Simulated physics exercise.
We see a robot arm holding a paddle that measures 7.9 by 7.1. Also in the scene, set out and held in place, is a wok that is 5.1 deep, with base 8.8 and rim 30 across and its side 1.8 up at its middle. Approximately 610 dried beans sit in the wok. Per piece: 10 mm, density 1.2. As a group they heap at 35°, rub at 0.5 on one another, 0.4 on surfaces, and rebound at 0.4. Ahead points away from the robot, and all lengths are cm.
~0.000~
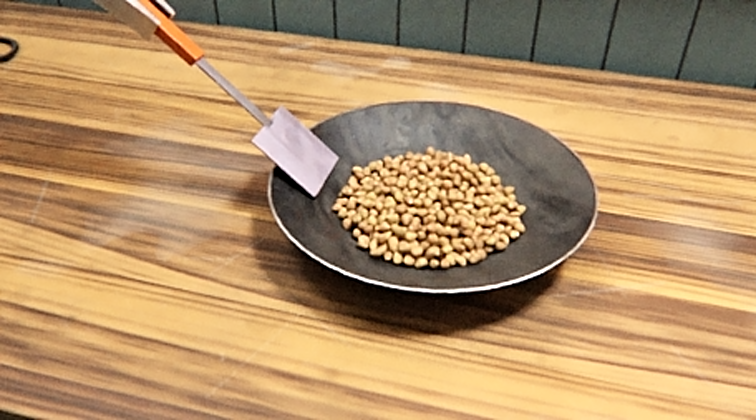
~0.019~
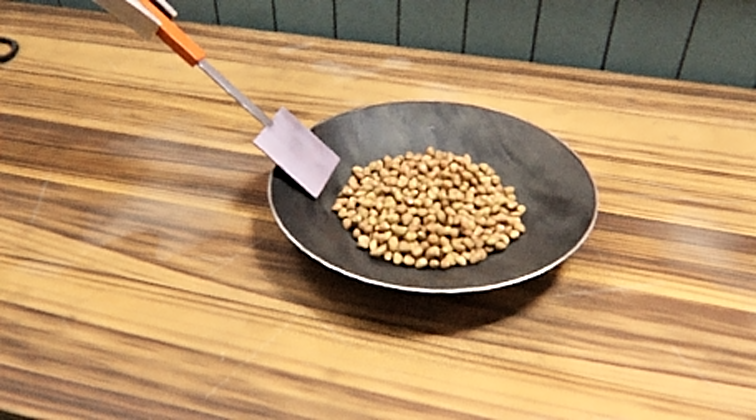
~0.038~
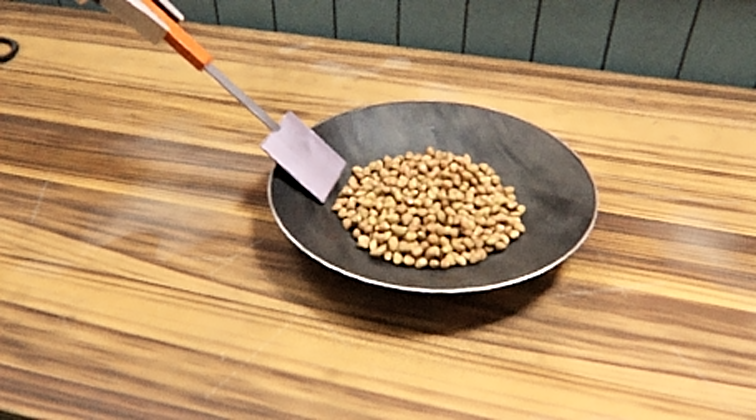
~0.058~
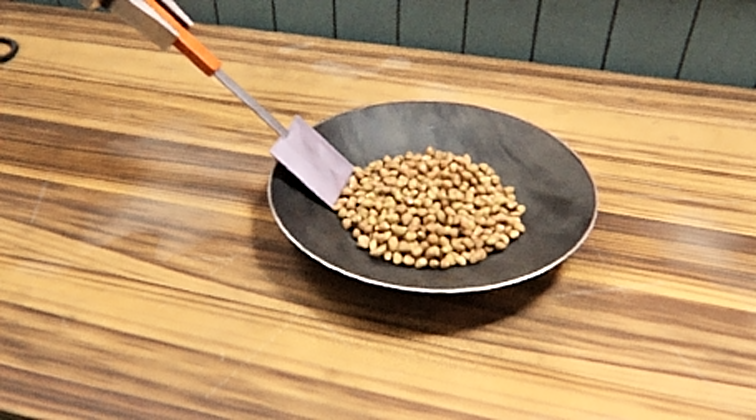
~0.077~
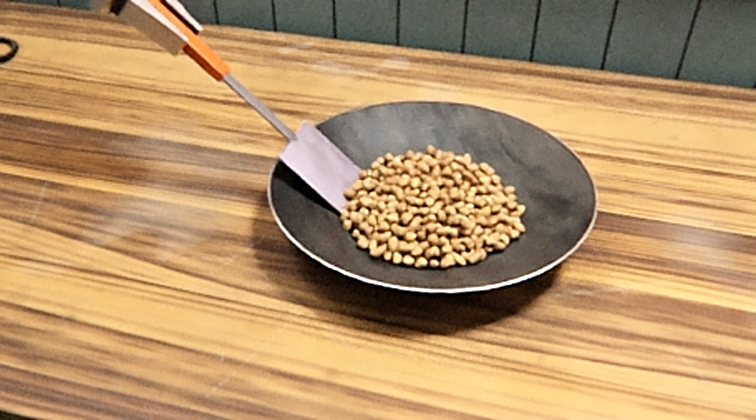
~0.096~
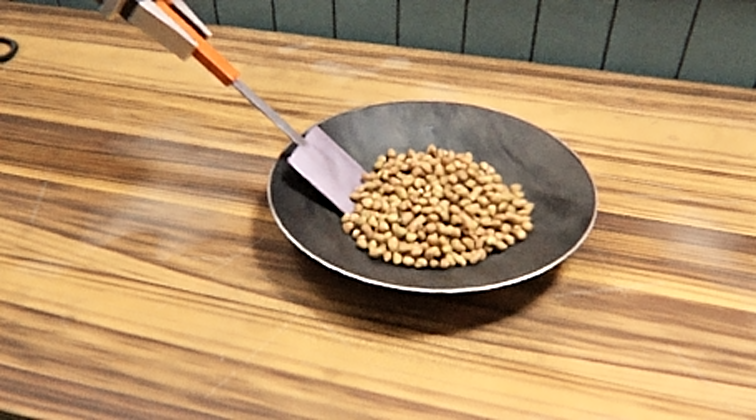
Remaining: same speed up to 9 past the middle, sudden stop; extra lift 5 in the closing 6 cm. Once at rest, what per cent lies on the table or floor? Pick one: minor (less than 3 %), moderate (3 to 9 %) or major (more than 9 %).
Moderate.
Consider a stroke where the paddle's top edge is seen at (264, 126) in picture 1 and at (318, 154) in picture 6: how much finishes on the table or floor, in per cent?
Around 10 per cent finishes on the table or floor.
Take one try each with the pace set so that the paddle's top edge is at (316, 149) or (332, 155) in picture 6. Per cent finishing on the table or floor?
Around 10 per cent, then around 20 per cent.
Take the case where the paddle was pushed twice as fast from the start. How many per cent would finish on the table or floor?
Near 20 %.
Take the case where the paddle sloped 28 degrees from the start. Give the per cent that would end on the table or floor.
Some 5 in a hundred.
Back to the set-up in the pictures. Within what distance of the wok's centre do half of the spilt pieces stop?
That distance comes to about 20 cm.
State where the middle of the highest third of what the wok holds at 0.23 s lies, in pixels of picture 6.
(506, 203).
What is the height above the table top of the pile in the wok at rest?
It reaches roughly 6.5 cm.
By 0.23 s, sloping 42°, highest piece 5 above the table; 614 in the wok.
By 0.36 s, sloping 42°, highest piece 7 above the table; 612 in the wok, 2 on the blade or in flight.
By 0.62 s, sloping 42°, highest piece 6 above the table; 585 in the wok, 27 on the table or floor, 2 on the blade or in flight.
By 1.67 s, sloping 42°, highest piece 6 above the table; 583 in the wok, 31 on the table or floor.
Final count, 583 in the wok, 31 on the table or floor. That is 5 % on the table or floor.
